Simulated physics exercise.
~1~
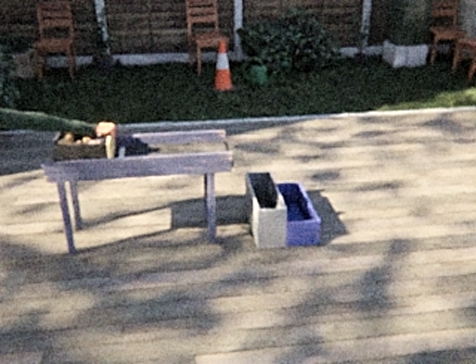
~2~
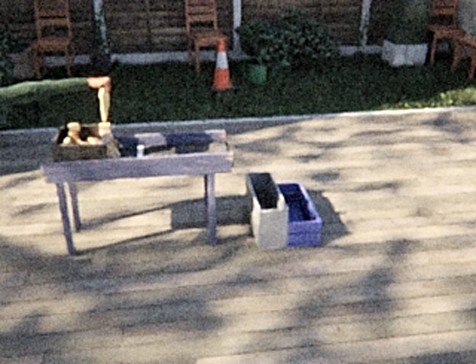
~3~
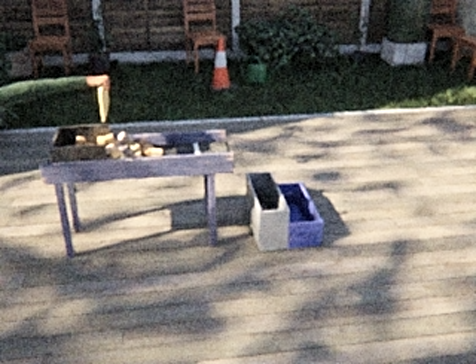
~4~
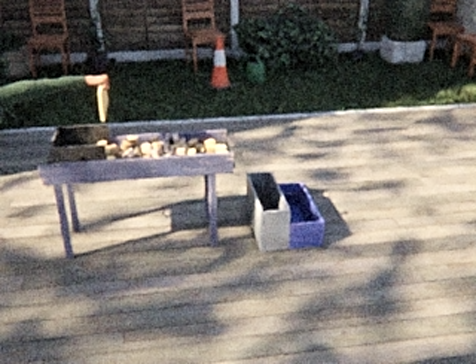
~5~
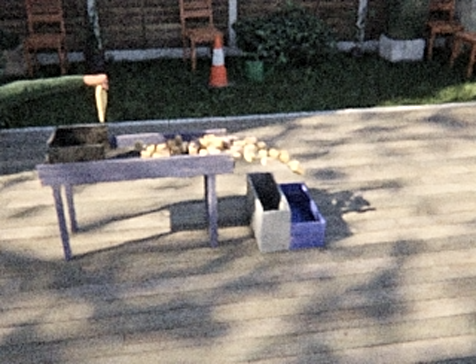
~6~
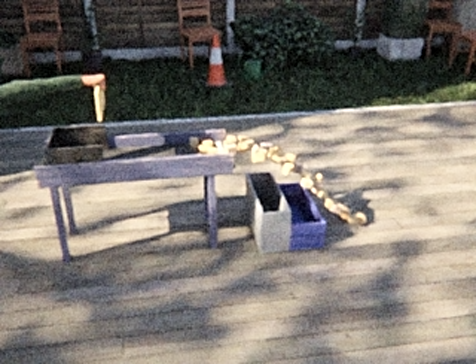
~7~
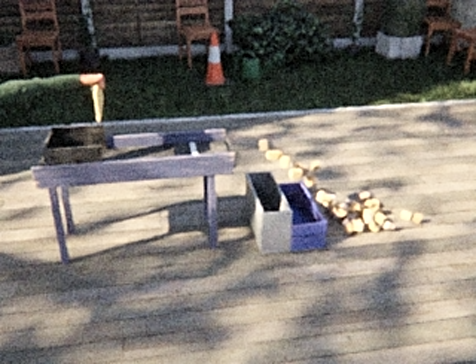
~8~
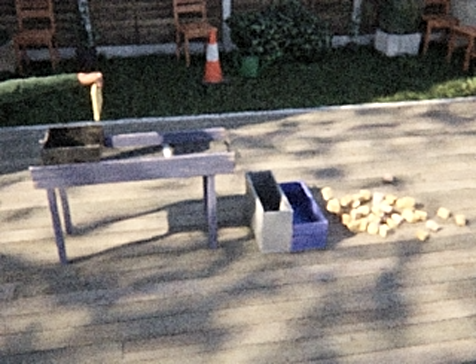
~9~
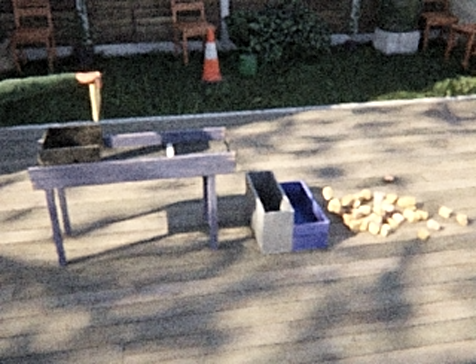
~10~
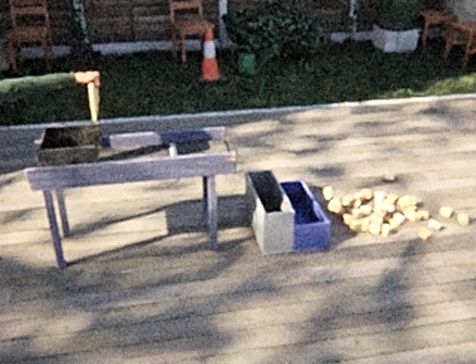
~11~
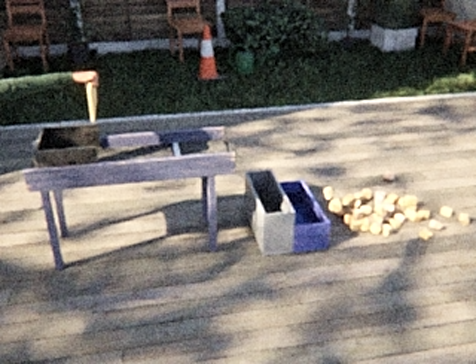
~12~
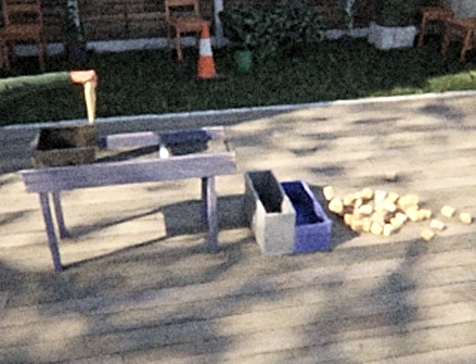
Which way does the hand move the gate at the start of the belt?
The hand moves the gate up, clear of the belt, and then holds it there.
